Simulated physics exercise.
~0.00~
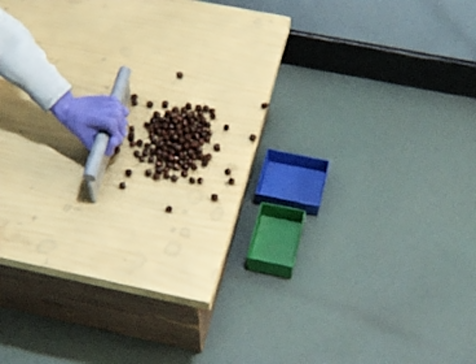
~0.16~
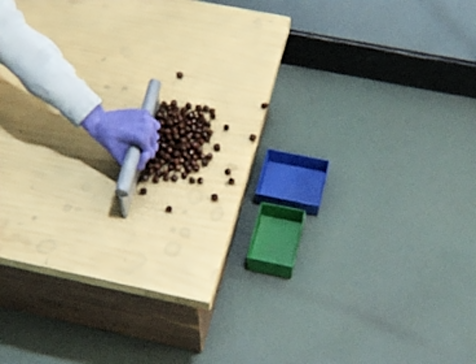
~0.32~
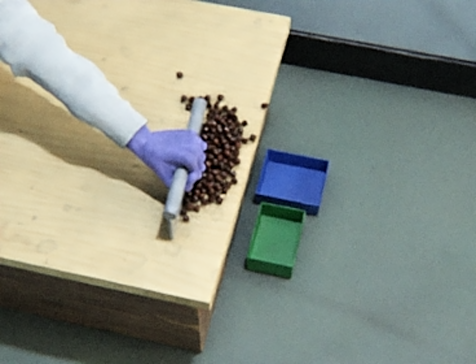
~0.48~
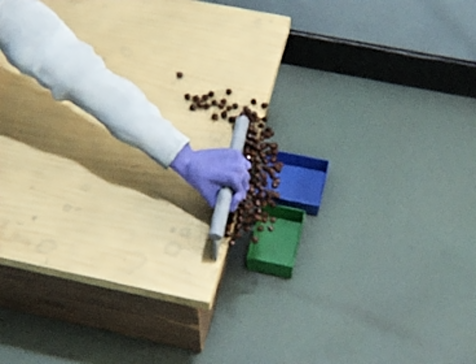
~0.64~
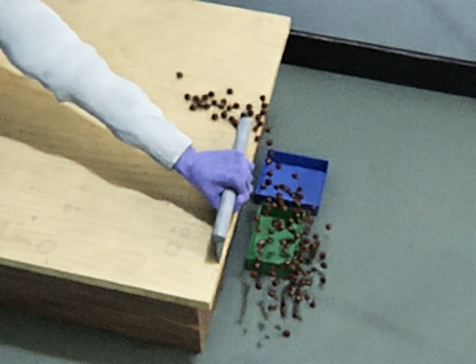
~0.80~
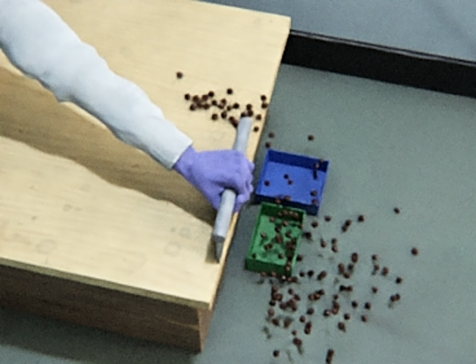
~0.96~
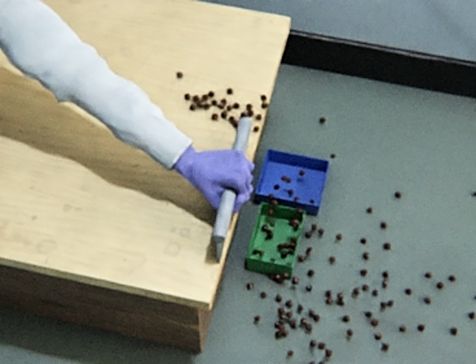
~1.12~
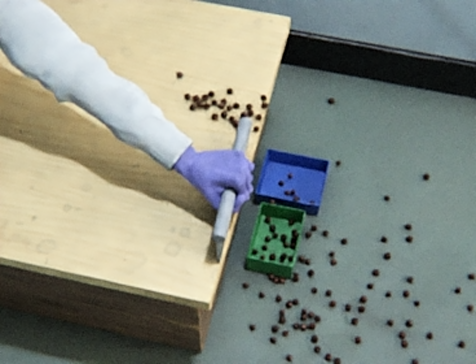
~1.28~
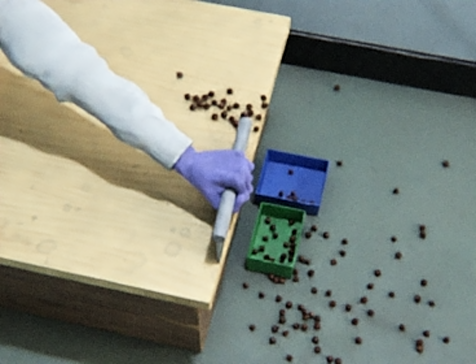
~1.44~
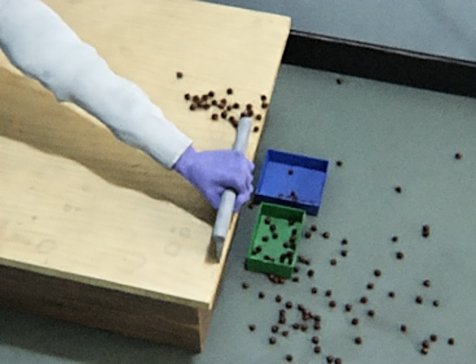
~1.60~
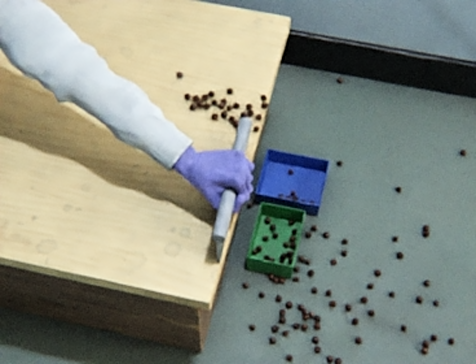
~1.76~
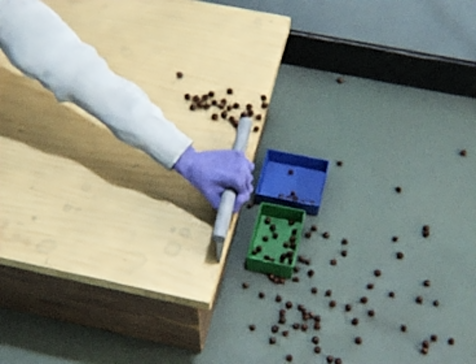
A purple-gloved hand slides a grey scraper rightward across a wooden table, pushing a pile of brown balls over the edge, then stops there; some land in the green and blue tins below, most scatter across the floor, and a few remain on the tabletop.
